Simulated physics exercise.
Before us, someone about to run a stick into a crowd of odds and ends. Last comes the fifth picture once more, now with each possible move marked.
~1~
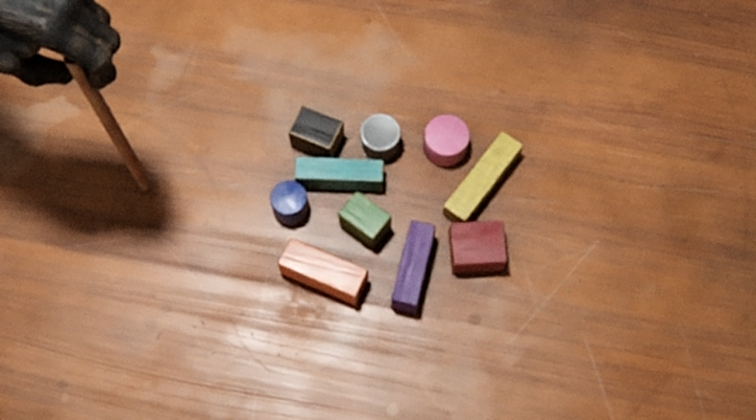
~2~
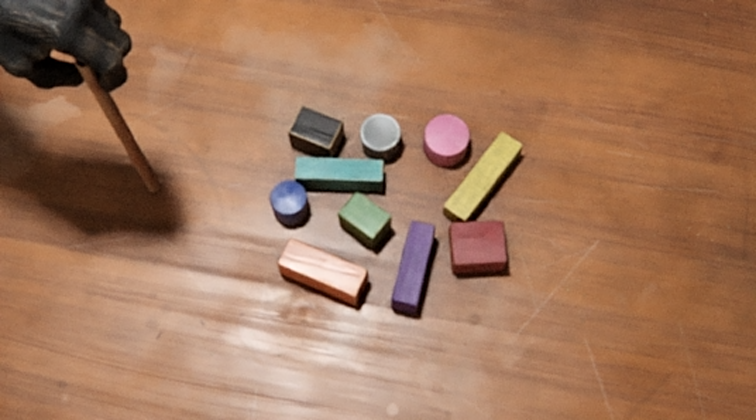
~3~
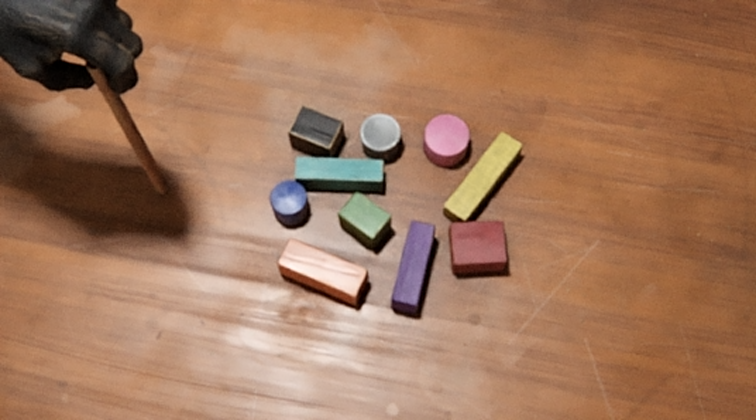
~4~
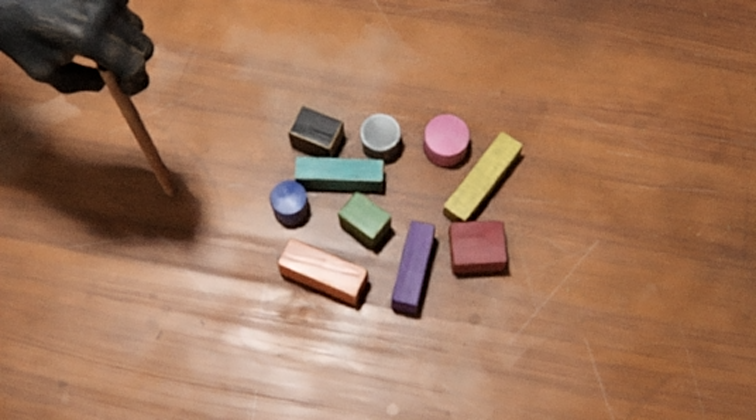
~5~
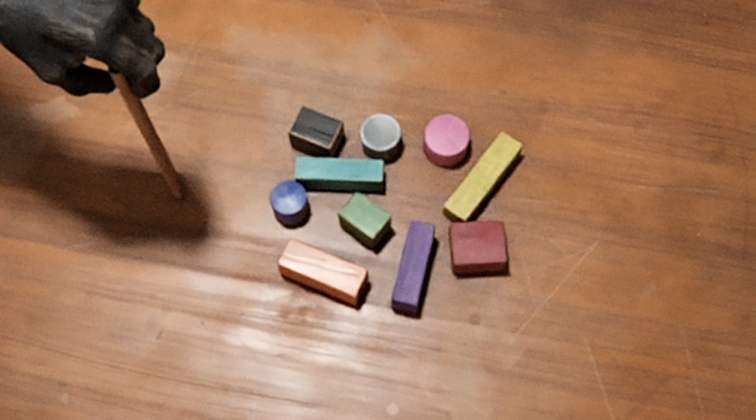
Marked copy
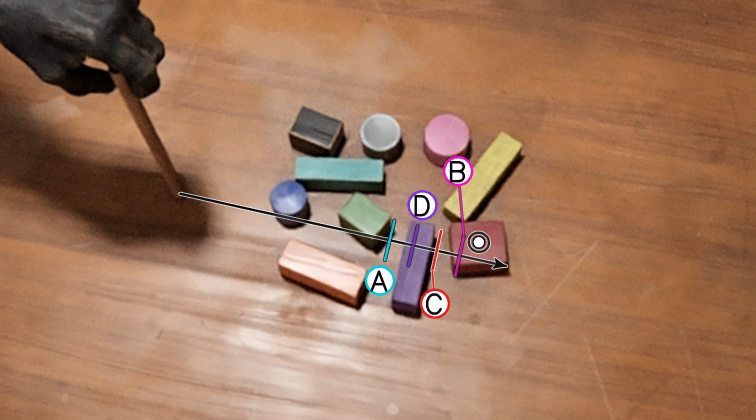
The video shows a dark-gloved hand holding a thin wooden stick at the left of a wooden surface, moving it slightly rightward while a cluster of colourful blocks, bars and round pieces near the centre stays still.
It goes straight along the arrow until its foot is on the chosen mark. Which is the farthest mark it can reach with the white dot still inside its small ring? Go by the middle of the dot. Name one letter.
Stop at D.
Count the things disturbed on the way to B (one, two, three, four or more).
It has moved four or more.
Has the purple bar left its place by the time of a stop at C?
Yes.
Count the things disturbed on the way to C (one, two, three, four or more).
It has moved four or more.
On the marked copy, A at (390, 241); B at (460, 256); C at (437, 251); D at (413, 246); the arrow from (180, 194) to (506, 266); the white dot at (479, 243).
Following D. Soon after the start, foot of the stick (263, 213).
Later, foot of the stick (347, 231); blue tin (327, 198); green block (372, 220).
In the end, foot of the stick (413, 246); blue tin (327, 198); green block (392, 212); the dot is still in its ring.
As for the rest, A keeps the dot in but is short; B shifts the dotted thing to (502, 255); C shifts the dotted thing to (499, 254).
